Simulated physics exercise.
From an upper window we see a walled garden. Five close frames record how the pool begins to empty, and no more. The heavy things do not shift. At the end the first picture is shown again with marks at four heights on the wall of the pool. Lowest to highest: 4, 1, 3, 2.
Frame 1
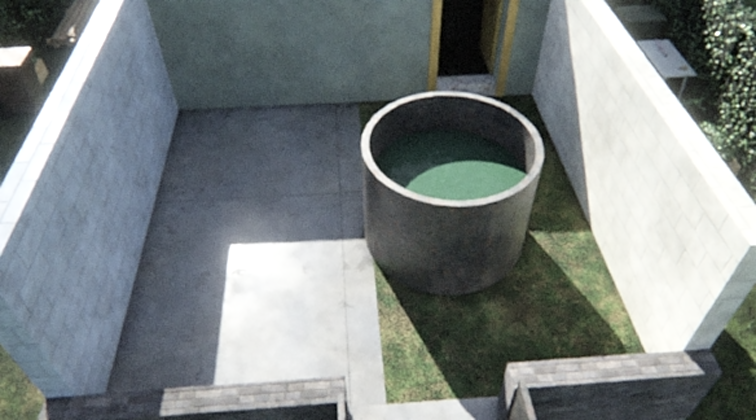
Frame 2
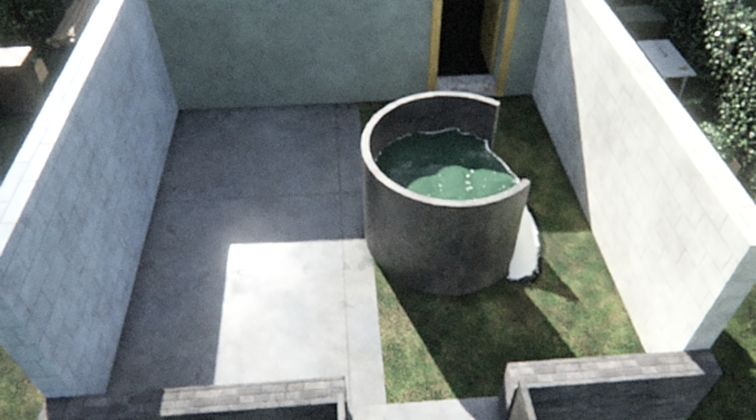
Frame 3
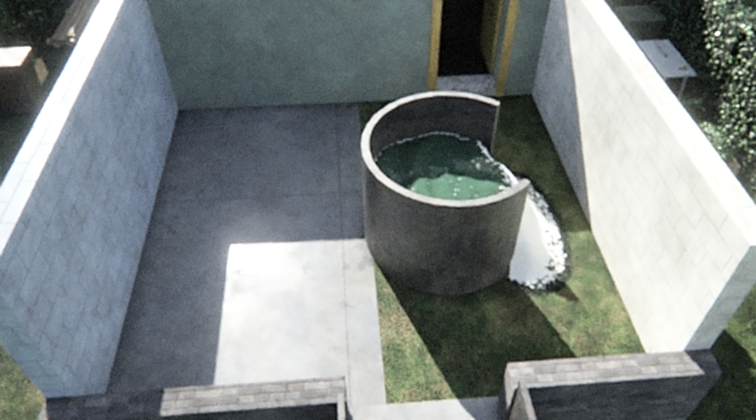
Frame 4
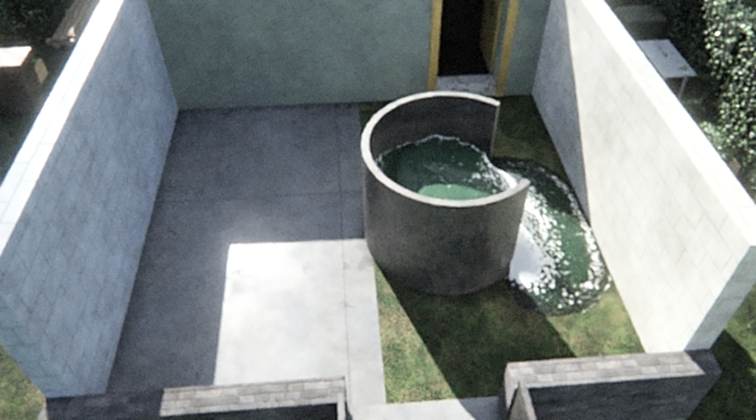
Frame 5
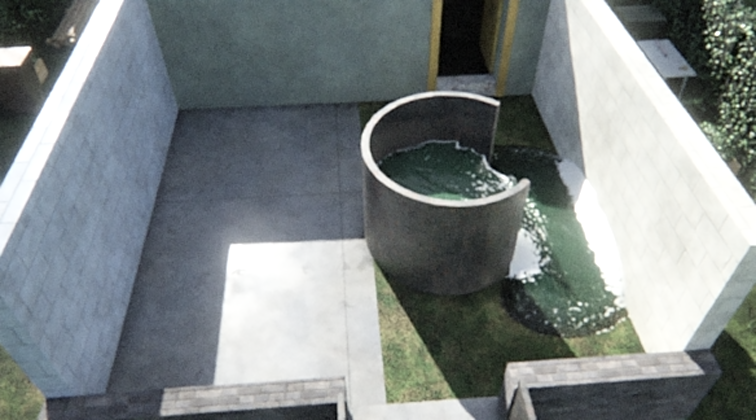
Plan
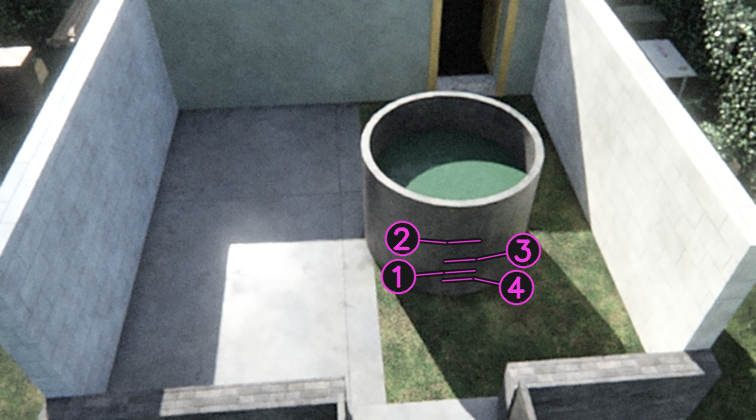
Green water pouring through an opened gap in the right side of a round grey tank, foaming and spreading across the grass.
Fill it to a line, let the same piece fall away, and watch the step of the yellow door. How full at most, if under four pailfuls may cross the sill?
The answer is mark 2.
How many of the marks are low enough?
All of the four.
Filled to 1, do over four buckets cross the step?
No.
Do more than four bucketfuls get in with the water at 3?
No, not at all.
On the marked copy, 1 at (459, 271); 2 at (463, 241); 3 at (460, 260); 4 at (458, 279); from the bottom up 4, 1, 3, 2.
For mark 1, nothing gets over.
For mark 2, a bucket or two gets in.
For mark 3, nothing gets over.
For mark 4, nothing gets over.
